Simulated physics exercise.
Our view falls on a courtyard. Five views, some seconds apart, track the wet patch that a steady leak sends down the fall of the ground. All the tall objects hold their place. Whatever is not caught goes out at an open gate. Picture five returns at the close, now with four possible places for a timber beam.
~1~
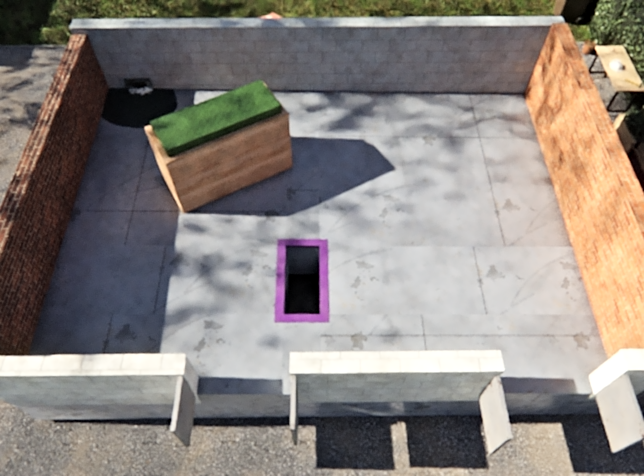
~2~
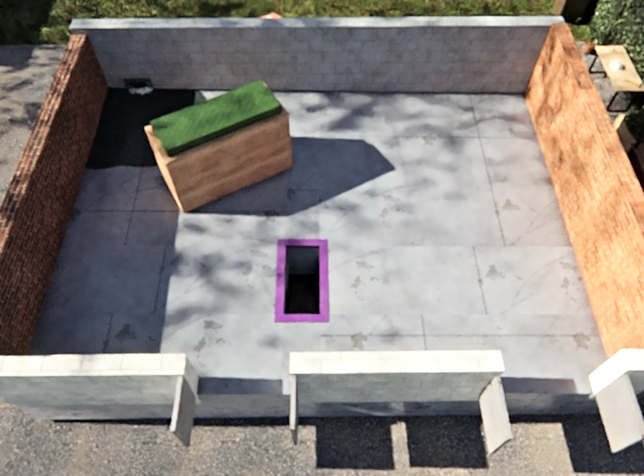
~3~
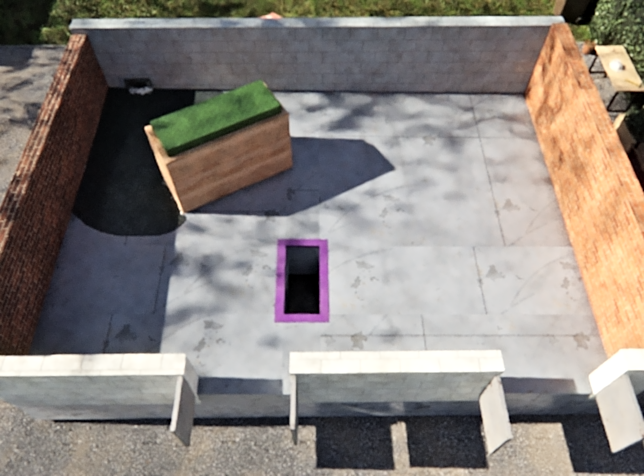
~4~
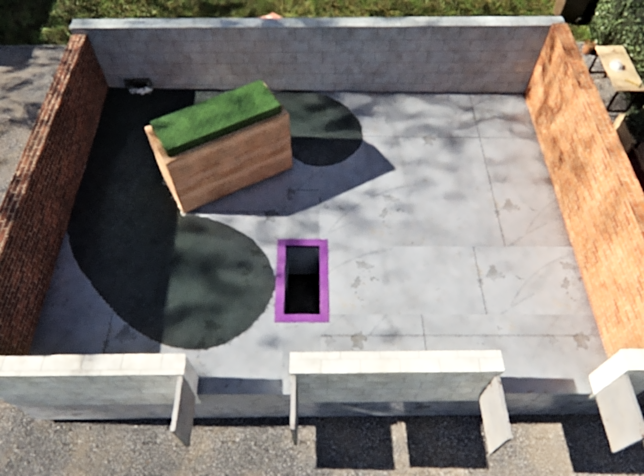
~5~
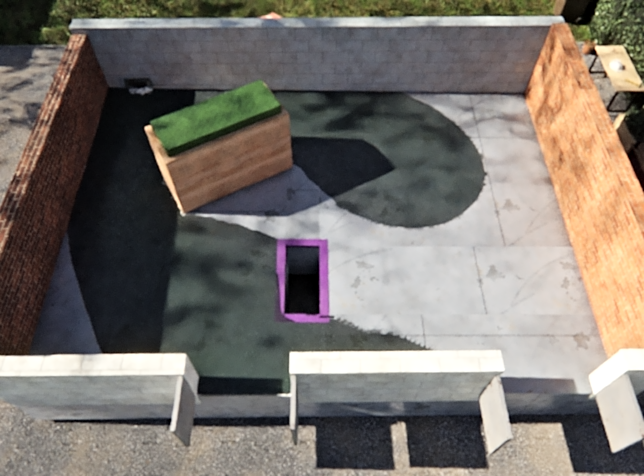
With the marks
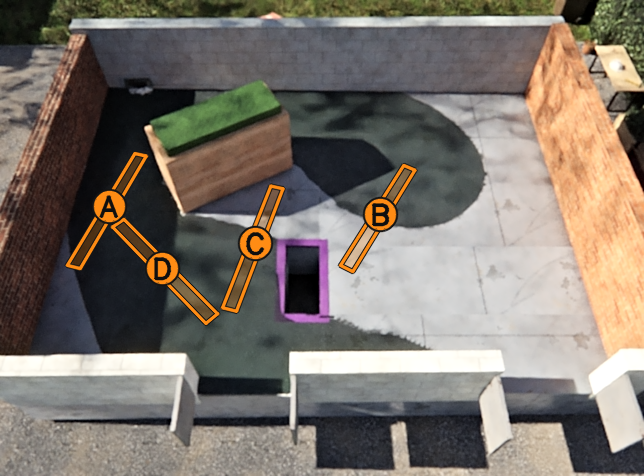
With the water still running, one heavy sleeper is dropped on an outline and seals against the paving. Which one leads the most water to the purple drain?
Use position D.
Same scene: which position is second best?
Here it is position B.
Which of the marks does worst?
Here it is position C.
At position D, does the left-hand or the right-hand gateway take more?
More leaves on the right.
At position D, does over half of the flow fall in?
No.
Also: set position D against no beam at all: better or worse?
Better.
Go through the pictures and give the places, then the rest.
In the first picture, outfall at (139, 84); purple drain at (302, 279); open gate at (536, 376); open gate at (246, 376); front seen at (105, 116), 3 % of the ground wet; purple drain still dry.
In the second picture, front seen at (110, 161), 8 % of the ground wet; purple drain still dry.
In the third picture, front seen at (120, 232), 16 % of the ground wet; purple drain still dry.
In the fourth picture, front seen at (247, 322), 31 % of the ground wet; purple drain still dry.
In the fifth picture, front seen at (476, 176), 53 % of the ground wet; purple drain taking water.
On the marked copy, A from (73, 266) to (140, 154); B from (346, 268) to (409, 167); C from (229, 309) to (276, 187); D from (118, 223) to (211, 318).
With A, about 5 % of the stream goes into the purple drain, about 94 % out by the gates.
With B, about 19 % of the stream goes into the purple drain, about 81 % out by the gates.
With C, next to none of the stream goes into the purple drain, about 100 % out by the gates.
With D, about 28 % of the stream goes into the purple drain, about 72 % out by the gates.
